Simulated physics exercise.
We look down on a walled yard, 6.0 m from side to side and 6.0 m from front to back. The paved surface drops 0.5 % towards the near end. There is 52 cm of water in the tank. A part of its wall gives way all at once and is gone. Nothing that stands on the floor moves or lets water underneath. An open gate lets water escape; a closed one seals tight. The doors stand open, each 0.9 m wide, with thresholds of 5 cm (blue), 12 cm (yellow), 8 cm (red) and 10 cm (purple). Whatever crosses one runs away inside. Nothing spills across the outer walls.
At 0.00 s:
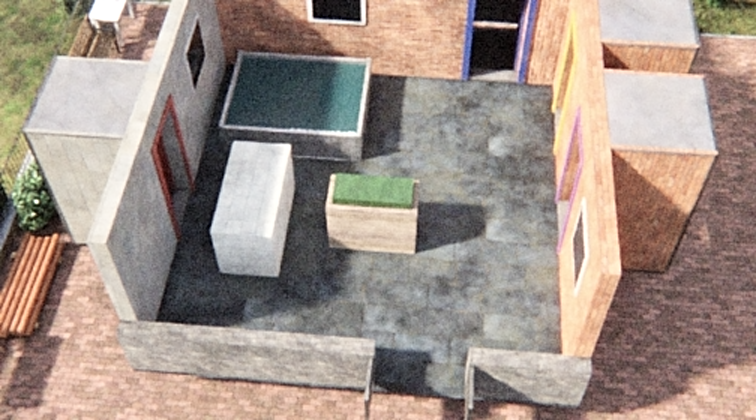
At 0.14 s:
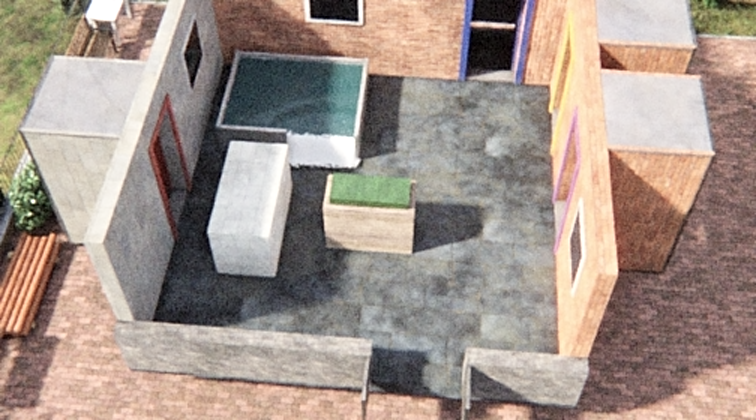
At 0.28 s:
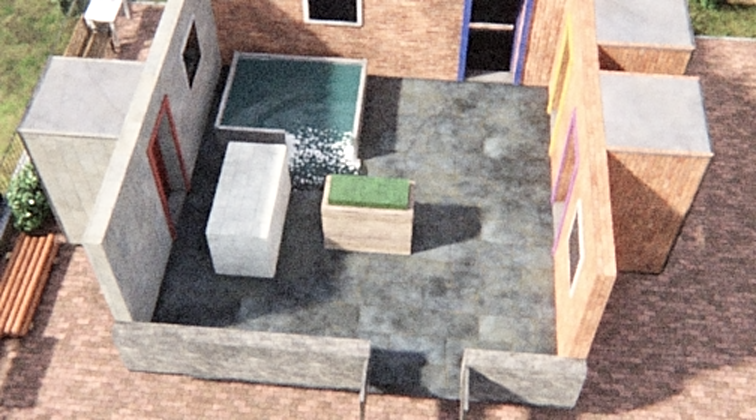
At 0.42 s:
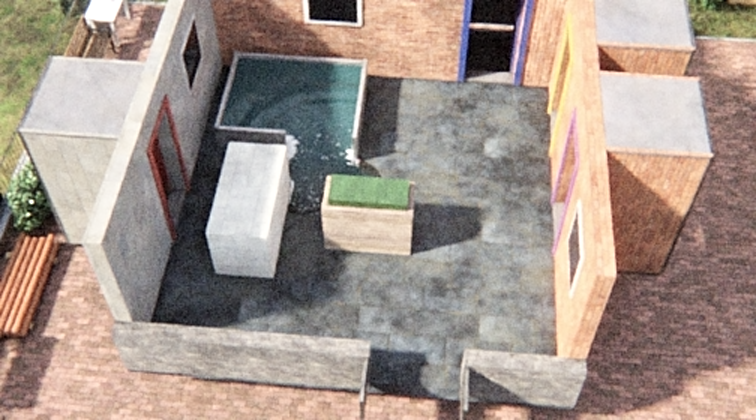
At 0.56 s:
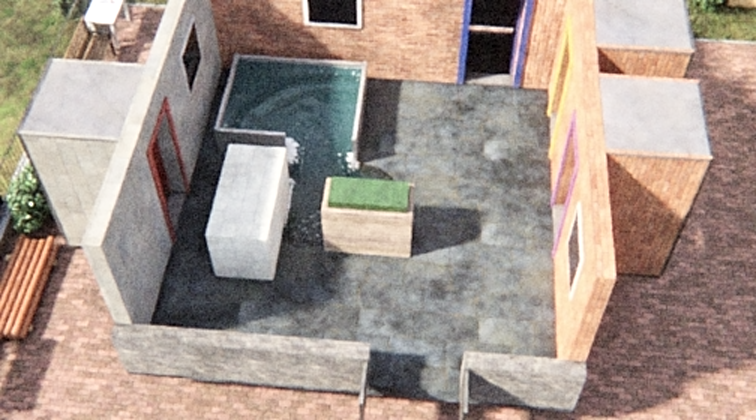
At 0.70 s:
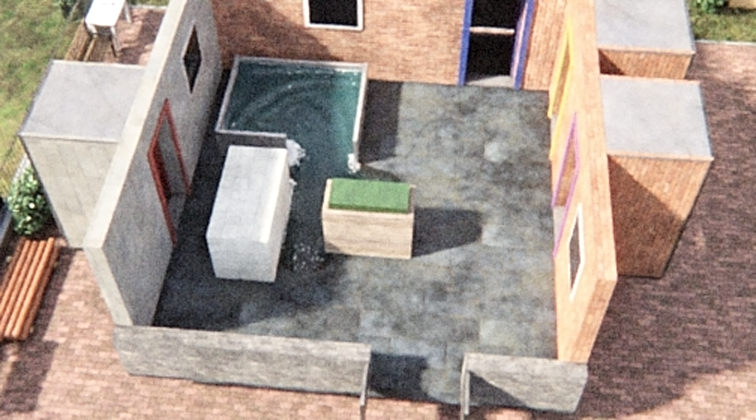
Water bursts through the near wall of a teal-filled tank at the back left of a walled yard, seen from high above by a nearly still camera. A pale grey block and a wooden box with a green top stand on the dark paving, between grey and brick walls. White froth spills out, then thins as the water spreads between them towards the near end and the tank's level lowers.
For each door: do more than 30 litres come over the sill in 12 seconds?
Door by door: At the blue door it stays under the limit; at the yellow door it keeps below the limit; at the red door it stays under the limit; at the purple door it does not reach the limit.
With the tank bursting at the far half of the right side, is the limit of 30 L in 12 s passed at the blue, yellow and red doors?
Against that limit: Blue above, yellow above, red below.
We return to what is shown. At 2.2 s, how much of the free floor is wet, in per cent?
Near 40 per cent is wet.
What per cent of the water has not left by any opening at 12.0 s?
Roughly 90 in a hundred.
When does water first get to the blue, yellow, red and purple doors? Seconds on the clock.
Blue 4.0 s, yellow 2.8 s, red 1.6 s, purple 2.2 s.
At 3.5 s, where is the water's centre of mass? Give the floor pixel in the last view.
Around (328, 196).
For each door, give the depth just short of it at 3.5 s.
In cm: Blue 0, yellow 7, red 3, purple 12.
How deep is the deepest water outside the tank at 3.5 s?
About 20 cm.
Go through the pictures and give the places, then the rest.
Still water, 52 cm deep, in the tank at (298, 96), in the first frame.
Water pours out at (322, 149) and has run 0.6 m, to a hidden place; typically 6 cm deep outside, 52 cm at the tank's back, in the second frame.
Water pours out at (320, 151) and has run 0.8 m, to a hidden place; typically 8 cm deep outside, 52 cm at the tank's back, in the third frame.
The front is at (290, 208), 1.2 m from the gap at (320, 152); 1.6 m2 of floor is under water; 52 cm left at the back of the tank, in the fourth frame.
The front is at (295, 241), 1.8 m from the gap at (320, 154); 2.3 m2 of floor is under water; 49 cm left at the back of the tank, in the fifth frame.
Water pours out at (321, 155) and has run 2.2 m, to (299, 268); typically 7 cm deep outside, 44 cm at the tank's back, in the sixth frame.
After 1.4 s water covers 20 % of the floor and is deepest (34 cm) near (338, 218); blue door not reached, yellow door not reached, red door not reached, purple door not reached.
After 2.2 s water covers 40 % of the floor and is deepest (30 cm) near (338, 218); blue door not reached, yellow door not reached, red door 2 cm at the sill, 0 L in, purple door 8 cm at the sill, 0 L in.
After 3.5 s water covers 65 % of the floor and is deepest (20 cm) near (293, 353); blue door not reached, yellow door 7 cm at the sill, 0 L in, red door 3 cm at the sill, 0 L in, purple door 12 cm at the sill, 10 L in.
After 7.0 s water covers 90 % of the floor and is deepest (12 cm) near (230, 160); blue door 6 cm at the sill, 3 L in, yellow door 6 cm at the sill, 0 L in, red door 8 cm at the sill, 2 L in, purple door 8 cm at the sill, 14 L in.
After 12.0 s water covers 100 % of the floor and is deepest (10 cm) near (348, 86); blue door 6 cm at the sill, 8 L in, yellow door 7 cm at the sill, 0 L in, red door 5 cm at the sill, 3 L in, purple door 7 cm at the sill, 14 L in.
